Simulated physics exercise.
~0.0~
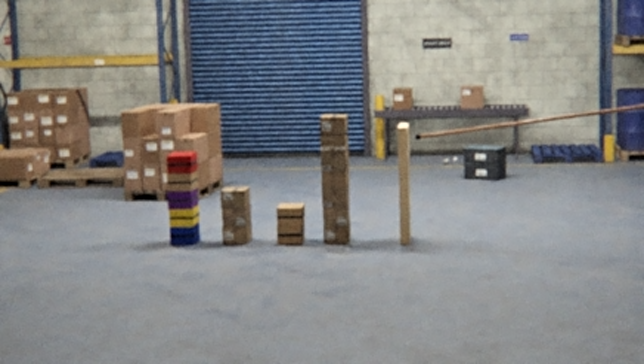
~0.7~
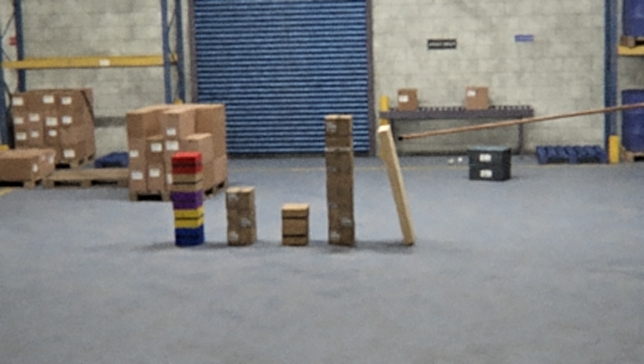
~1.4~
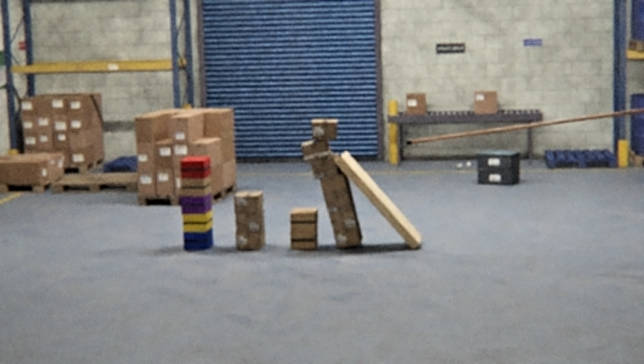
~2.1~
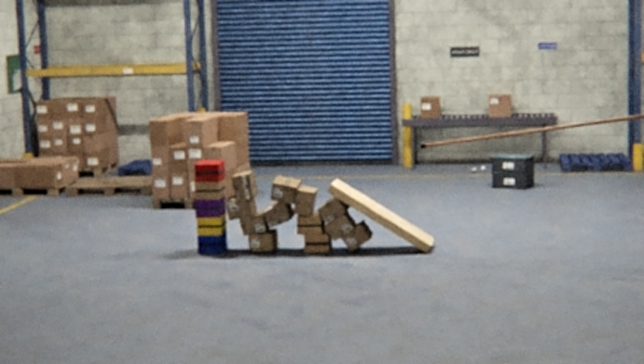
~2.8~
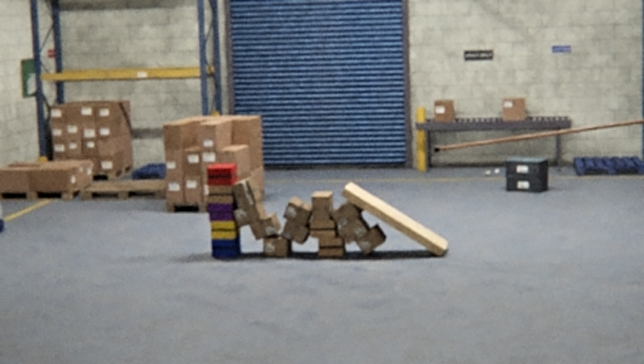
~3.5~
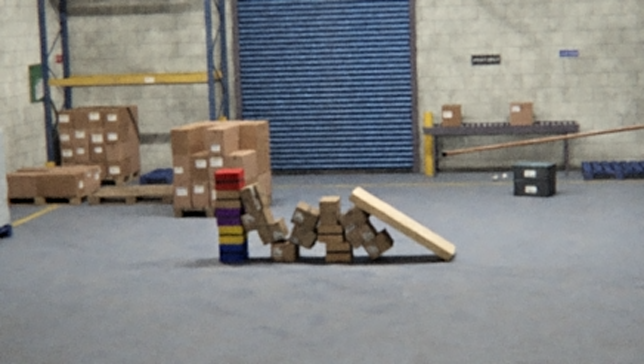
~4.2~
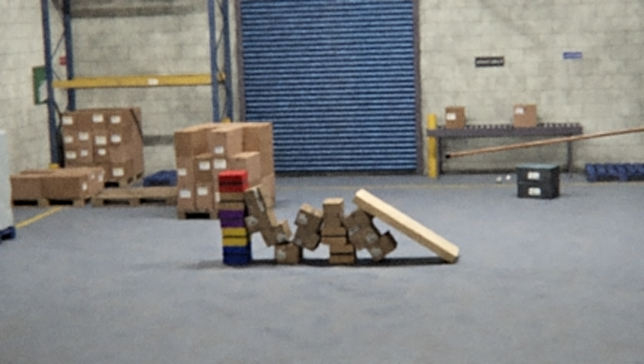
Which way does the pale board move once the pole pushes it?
The board moves to the left, tipping over toward the stacks of parcels.
